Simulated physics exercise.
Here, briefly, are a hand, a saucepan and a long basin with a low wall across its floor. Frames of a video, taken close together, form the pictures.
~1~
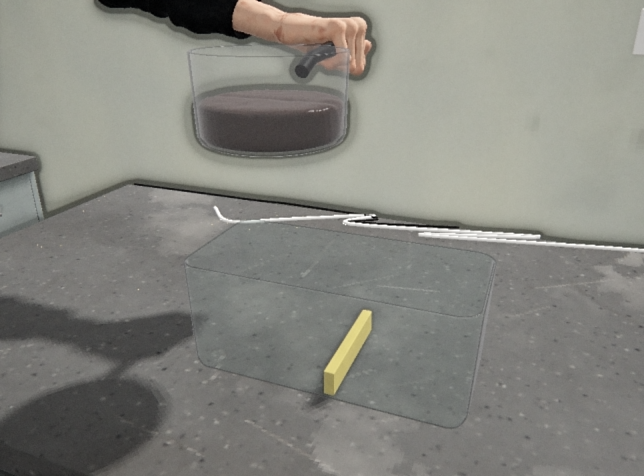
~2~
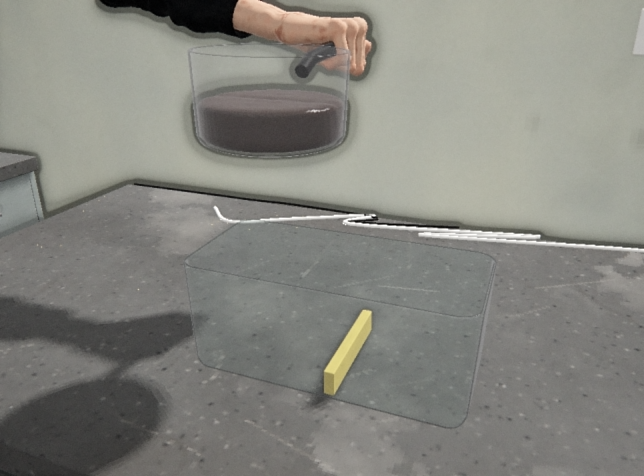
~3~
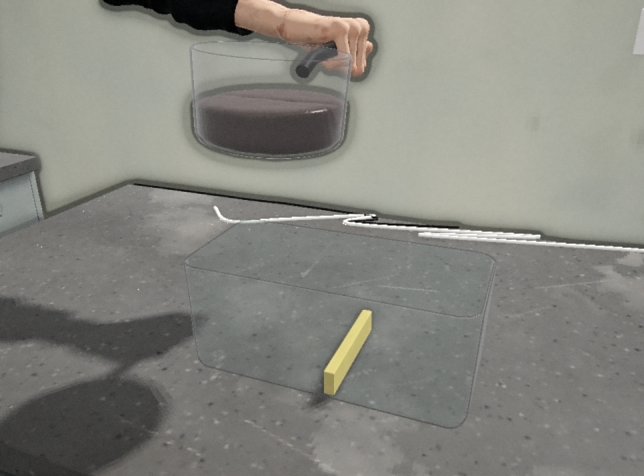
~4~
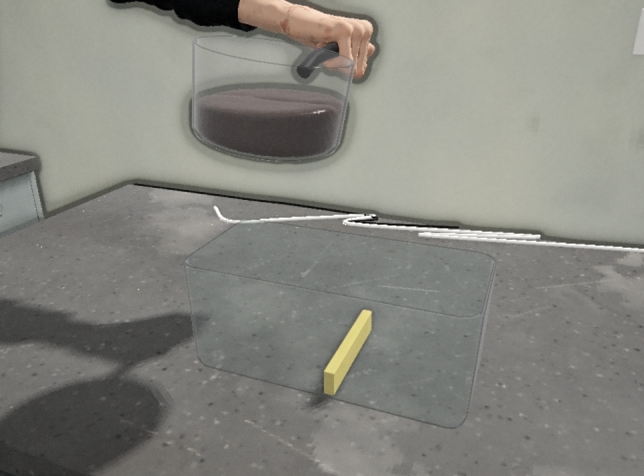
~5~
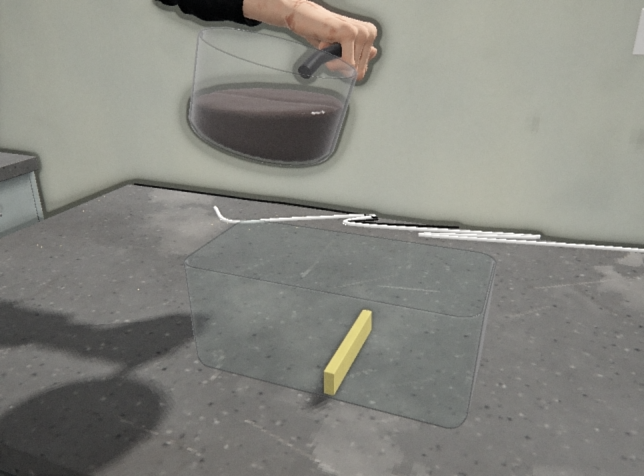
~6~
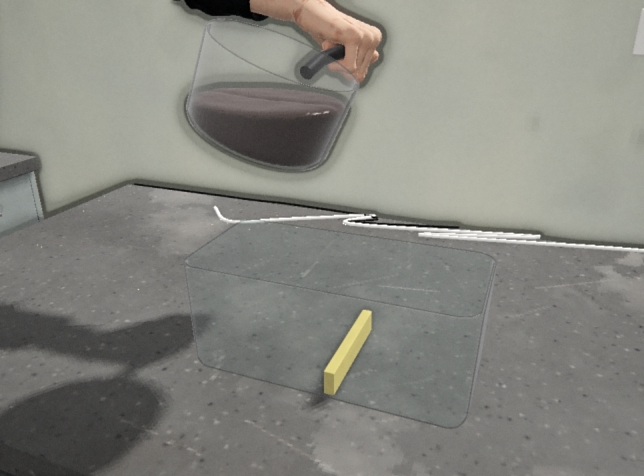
A hand held a clear saucepan of dark liquid above a long see-through basin with a low yellow wall across its floor, then gradually tilted the pan toward the right.
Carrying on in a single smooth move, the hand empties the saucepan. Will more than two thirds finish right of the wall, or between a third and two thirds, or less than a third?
Right of the wall there will be more than two thirds.
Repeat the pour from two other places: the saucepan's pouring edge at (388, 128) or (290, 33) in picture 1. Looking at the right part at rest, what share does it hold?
In turn 85 % and 40 %.
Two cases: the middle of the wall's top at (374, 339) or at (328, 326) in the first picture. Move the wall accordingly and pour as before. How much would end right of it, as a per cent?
60 %, then 95 %.
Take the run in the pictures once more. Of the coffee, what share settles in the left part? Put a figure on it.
Some 20 per cent.
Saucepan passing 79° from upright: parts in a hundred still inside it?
60 %.
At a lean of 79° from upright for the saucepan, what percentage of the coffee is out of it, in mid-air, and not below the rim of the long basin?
It's about 35 per cent.
A moment on, the saucepan is tipped on its side and 61 per cent is still to pour, 0 is left of the wall and 6 right of it.
Next, the saucepan is tipped right over and 14 per cent is still to pour, 7 is left of the wall and 62 right of it.
Then the saucepan is tipped right over and 1 per cent is still to pour, 13 is left of the wall and 84 right of it.
Later the saucepan is tipped right over and 0 per cent is still to pour, 16 is left of the wall and 83 right of it.
In the end 19 per cent lies left of the wall, 80 right of it and 1 outside.
